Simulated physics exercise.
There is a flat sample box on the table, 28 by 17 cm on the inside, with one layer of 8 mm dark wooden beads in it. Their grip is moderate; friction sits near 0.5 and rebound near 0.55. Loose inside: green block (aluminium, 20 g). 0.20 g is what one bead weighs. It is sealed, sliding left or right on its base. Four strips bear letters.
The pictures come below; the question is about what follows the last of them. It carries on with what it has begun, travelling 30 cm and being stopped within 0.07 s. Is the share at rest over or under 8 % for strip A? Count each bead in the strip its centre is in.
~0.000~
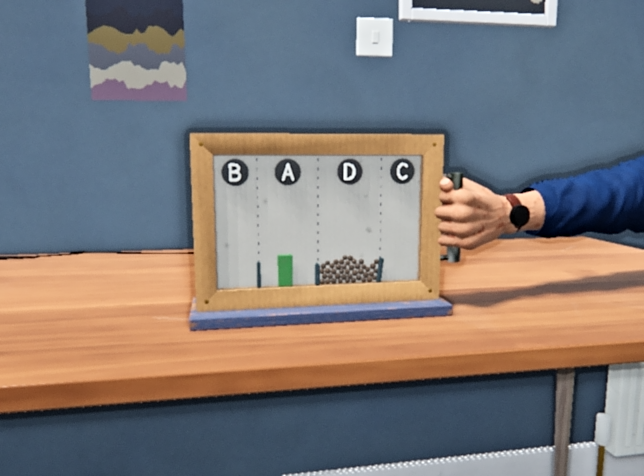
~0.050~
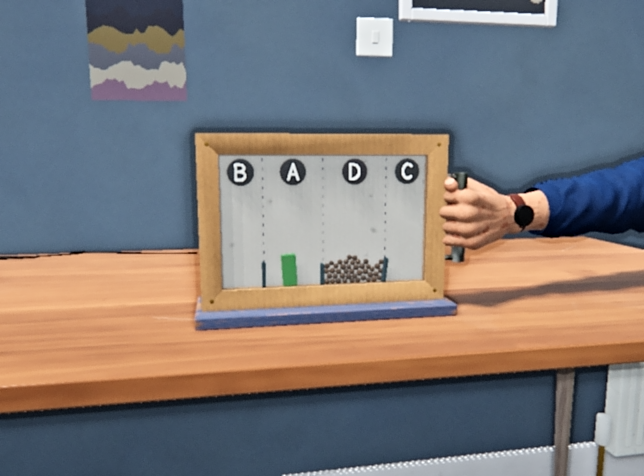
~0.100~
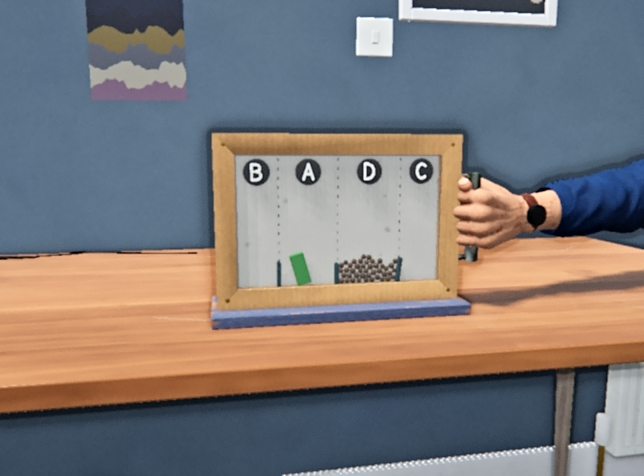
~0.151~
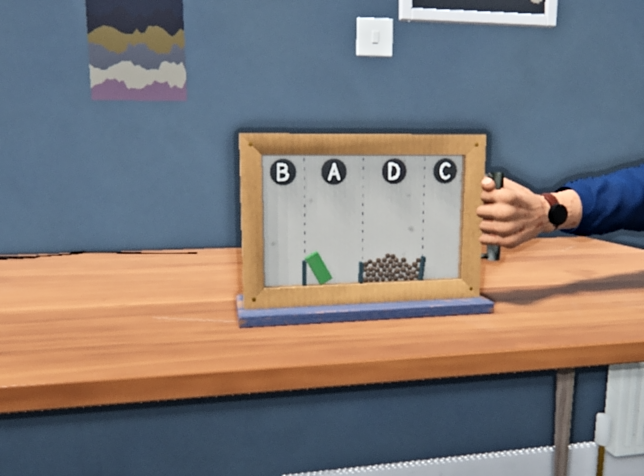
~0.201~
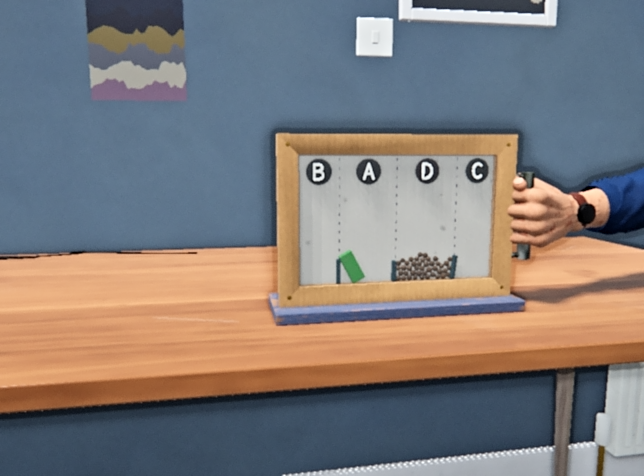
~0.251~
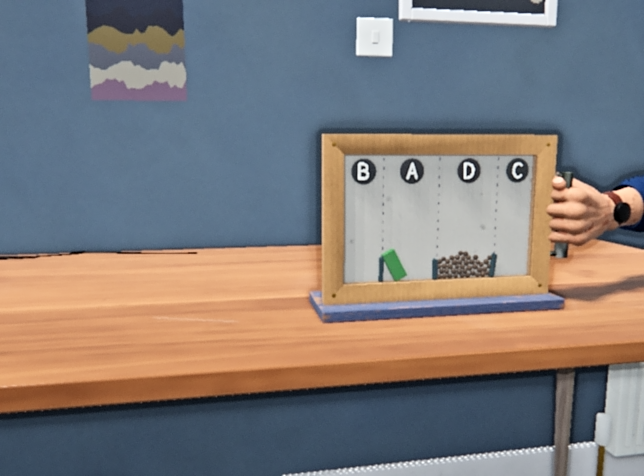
Strip A under 8 %.
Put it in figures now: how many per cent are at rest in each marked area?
Strip A: 0; strip B: 0; strip C: 15; strip D: 85.
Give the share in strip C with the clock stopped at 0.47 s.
Reading: Around 15 per cent of the load.
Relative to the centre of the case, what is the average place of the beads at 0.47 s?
The middle sits around 6 cm right of it and 7 cm below it.
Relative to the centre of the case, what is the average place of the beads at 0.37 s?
Roughly 5 centimetres to the right and 7 centimetres below.
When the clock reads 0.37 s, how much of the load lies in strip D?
I'd say close to 100 in a hundred.
After 0.37 s, it is 30 cm to the right; the beads' middle is 5 cm right of and 7 cm below the centre; D 100 %.
After 0.47 s, it is 30 cm to the right; the beads' middle is 6 cm right of and 7 cm below the centre; C 15 %, D 85 %.
After 0.62 s, it is 30 cm to the right; the beads' middle is 6 cm right of and 7 cm below the centre; C 15 %, D 85 %.
At rest by 1.0 s, it is 30 cm to the right; A 0 %, B 0 %, C 15 %, D 85 %.
